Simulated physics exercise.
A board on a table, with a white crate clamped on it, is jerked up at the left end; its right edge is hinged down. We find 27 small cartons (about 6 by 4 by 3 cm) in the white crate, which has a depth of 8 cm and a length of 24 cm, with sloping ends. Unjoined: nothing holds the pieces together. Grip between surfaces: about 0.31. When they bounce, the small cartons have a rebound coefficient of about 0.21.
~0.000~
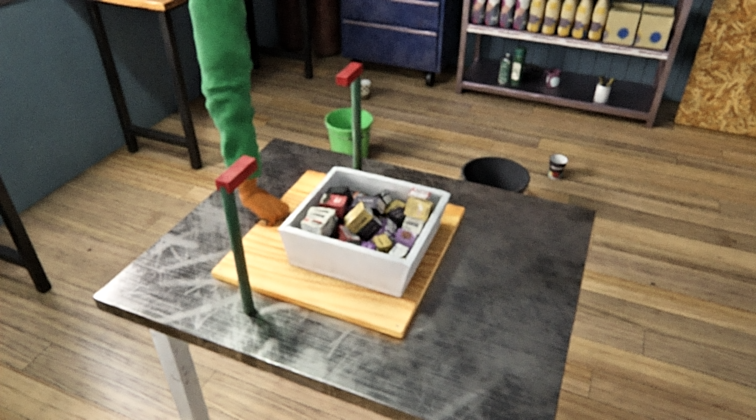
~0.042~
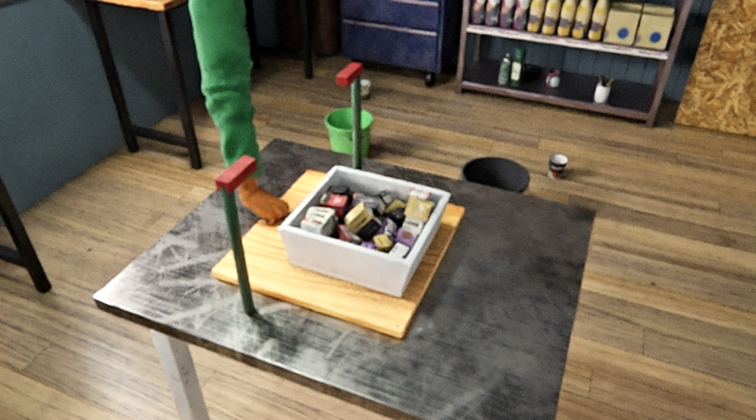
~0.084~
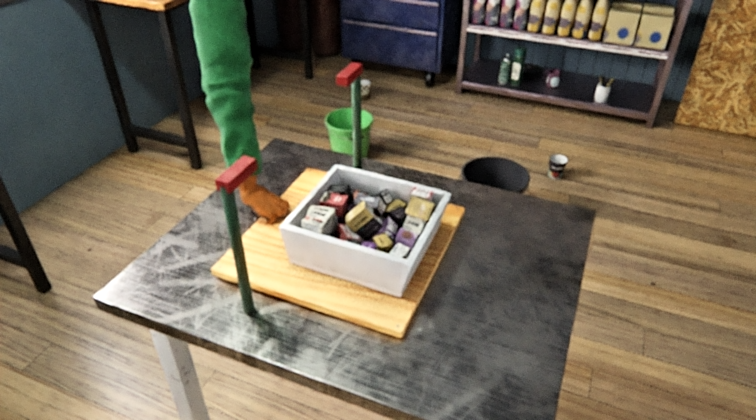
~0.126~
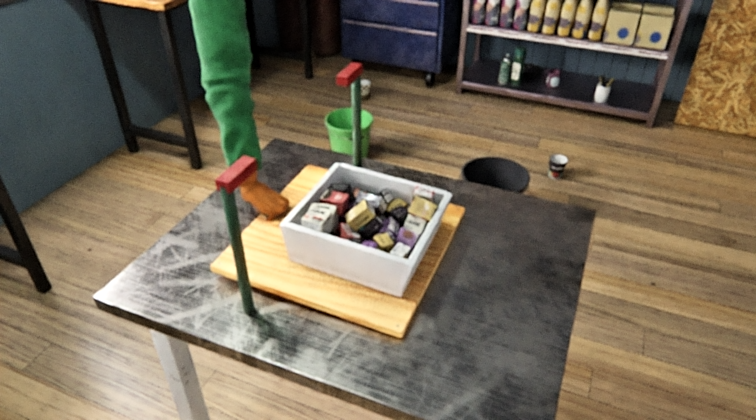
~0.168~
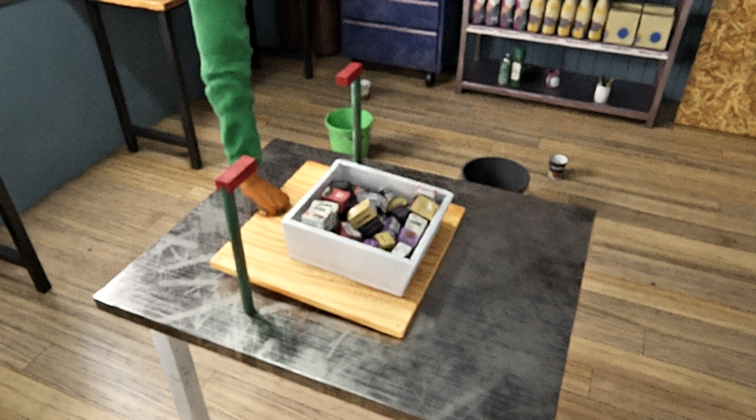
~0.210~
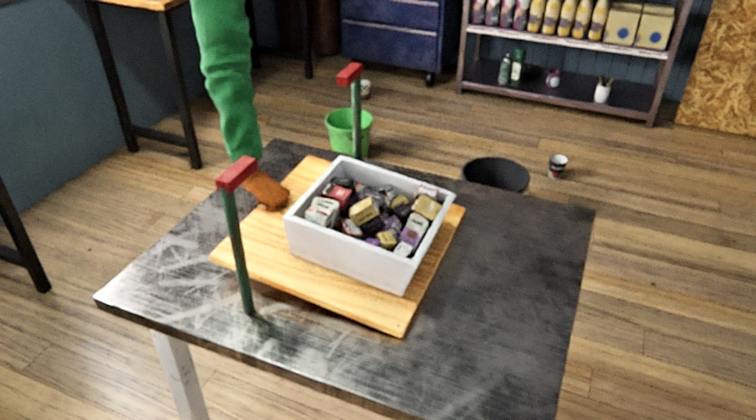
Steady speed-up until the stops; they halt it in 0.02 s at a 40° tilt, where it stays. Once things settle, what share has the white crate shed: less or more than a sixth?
What gets out never reaches a sixth.
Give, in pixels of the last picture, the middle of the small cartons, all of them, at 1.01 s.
Middle: About (418, 218) px.
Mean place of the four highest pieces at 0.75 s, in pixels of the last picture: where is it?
(405, 187), roughly.
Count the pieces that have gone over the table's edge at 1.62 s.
At that time, the count is near 0.
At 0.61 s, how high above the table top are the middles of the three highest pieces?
Roughly 22 centimetres.
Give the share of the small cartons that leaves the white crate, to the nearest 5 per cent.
Roughly 0 per cent of them.
After 0.51 s, the board meets the red stops.
After 0.61 s, tilt 40°; white crate 27 in, 0 out.
After 0.75 s, tilt 40°; white crate 27 in, 0 out.
After 1.01 s, tilt 40°; white crate 27 in, 0 out.
Outcome (at 1.62 s), white crate 27 in, 0 out. Asked share, 0 of 27, 0 per cent.
